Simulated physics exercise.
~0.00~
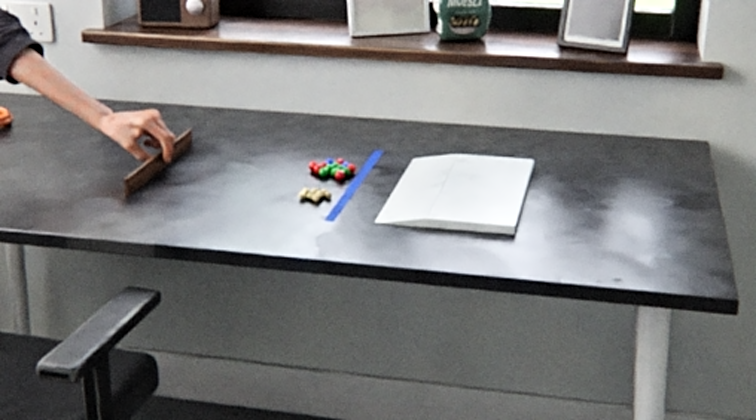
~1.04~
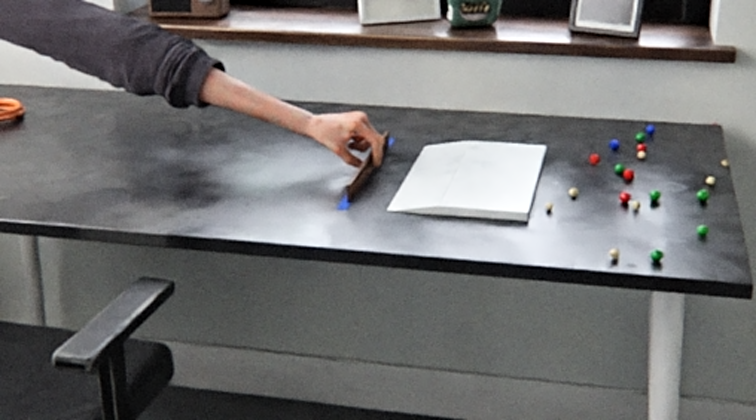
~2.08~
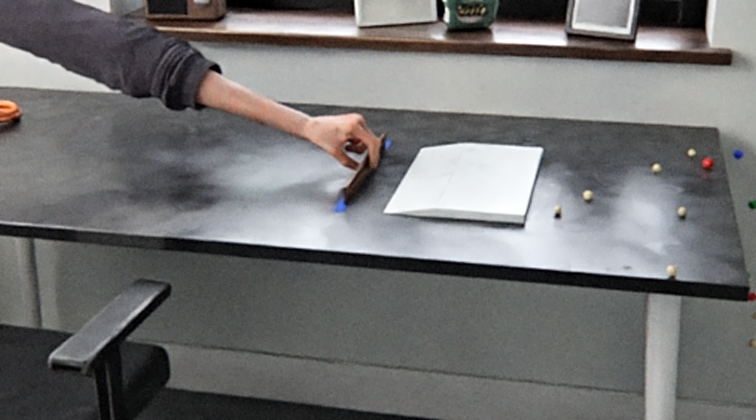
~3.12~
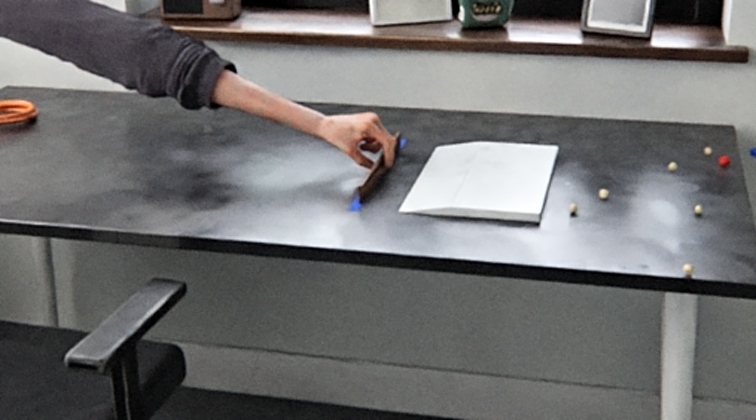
A hand sweeps small coloured beads over a white sloped slab, scattering them beyond it.
